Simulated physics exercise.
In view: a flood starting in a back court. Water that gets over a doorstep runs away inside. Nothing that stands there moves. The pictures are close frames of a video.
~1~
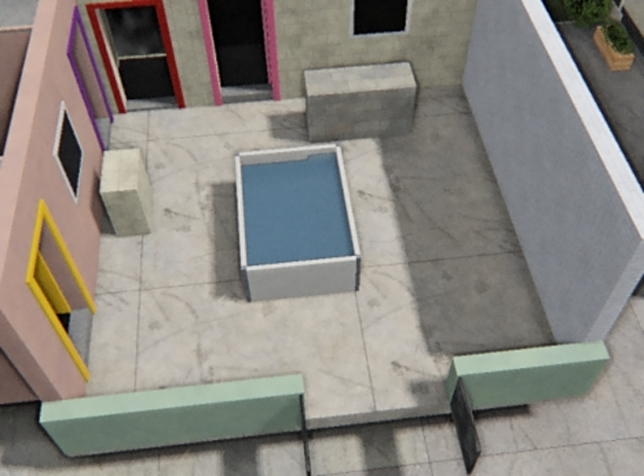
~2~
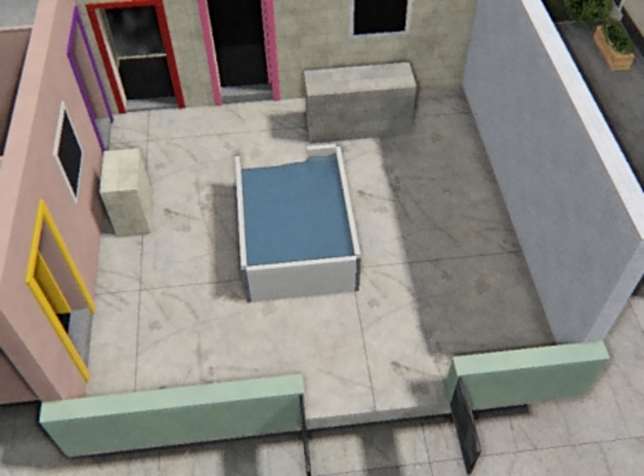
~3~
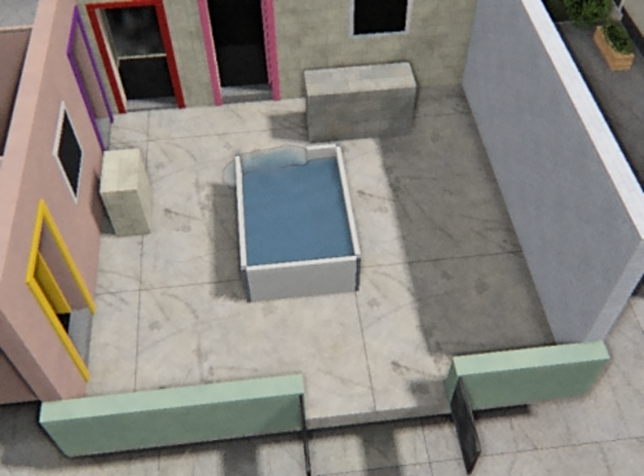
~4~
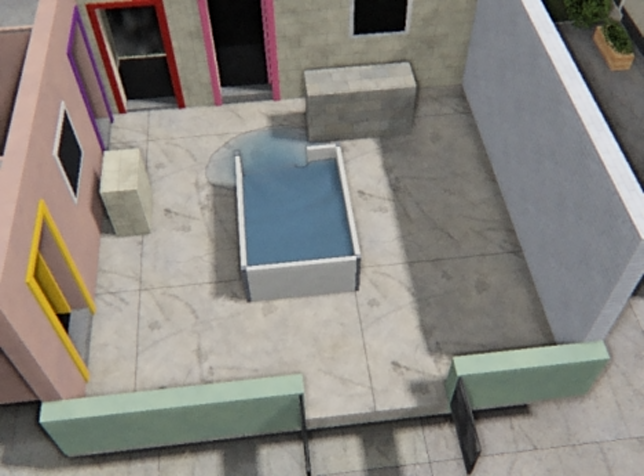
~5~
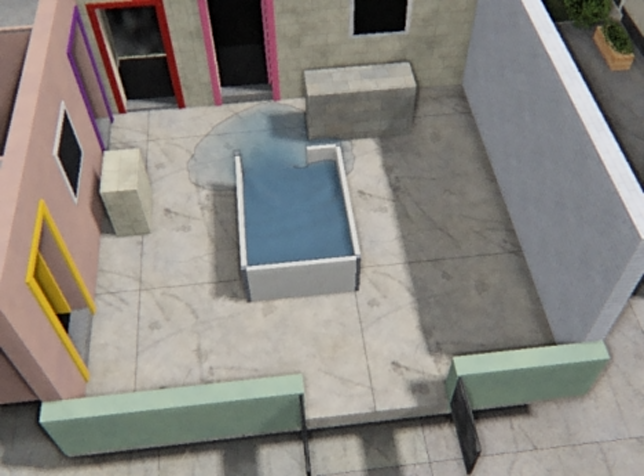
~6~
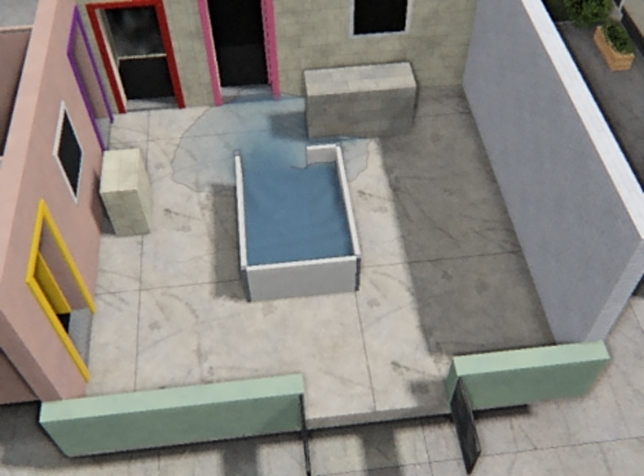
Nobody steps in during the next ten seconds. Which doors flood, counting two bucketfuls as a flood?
In the end: The red door lets in a lot; the pink door lets in a lot; the yellow door admits no more than that; the purple door lets in a lot.
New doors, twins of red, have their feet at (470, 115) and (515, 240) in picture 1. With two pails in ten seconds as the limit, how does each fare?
In turn: Is over, takes less.
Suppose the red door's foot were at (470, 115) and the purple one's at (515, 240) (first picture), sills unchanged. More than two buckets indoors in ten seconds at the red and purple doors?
Then: The red one lets more in, the purple one holds.
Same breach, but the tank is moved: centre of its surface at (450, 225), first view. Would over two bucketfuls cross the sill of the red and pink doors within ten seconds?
In short: The red door is over; the pink door stays under.
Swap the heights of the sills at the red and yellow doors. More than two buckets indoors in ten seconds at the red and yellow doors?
Then: Red door takes less; yellow door takes less.
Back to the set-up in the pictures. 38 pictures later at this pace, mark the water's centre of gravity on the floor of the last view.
Around (277, 192).
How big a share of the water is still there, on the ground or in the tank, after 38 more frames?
Roughly 84 per cent.
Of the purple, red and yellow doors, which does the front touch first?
First comes the one in red.
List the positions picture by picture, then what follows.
The first picture shows the tank at (294, 206) is whole and still.
In the second picture, water pours out on the tank's far side and has run to a hidden place.
In the third picture, water pours out on the tank's far side and has run to a hidden place.
In the fourth picture, the front is at (287, 129), out from the gap on the tank's far side.
In the fifth picture, the front is at (277, 106), out from the gap on the tank's far side.
In the sixth picture, the front is at (218, 106), out from the gap on the tank's far side.
A moment on, water covers 25 % of the floor; the red door wet at the sill, nothing in, the pink door over two buckets in, the yellow door not reached, the purple door not reached.
Next, water covers 30 % of the floor; the red door under two buckets in, the pink door far over two buckets in, the yellow door not reached, the purple door under two buckets in.
Then, water covers 40 % of the floor; the red door over two buckets in, the pink door far over two buckets in, the yellow door not reached, the purple door over two buckets in.
Later, water covers 80 % of the floor; the red door far over two buckets in, the pink door far over two buckets in, the yellow door wet at the sill, nothing in, the purple door over two buckets in.
In the end, water covers 95 % of the floor; the red door far over two buckets in, the pink door far over two buckets in, the yellow door wet at the sill, nothing in, the purple door over two buckets in.
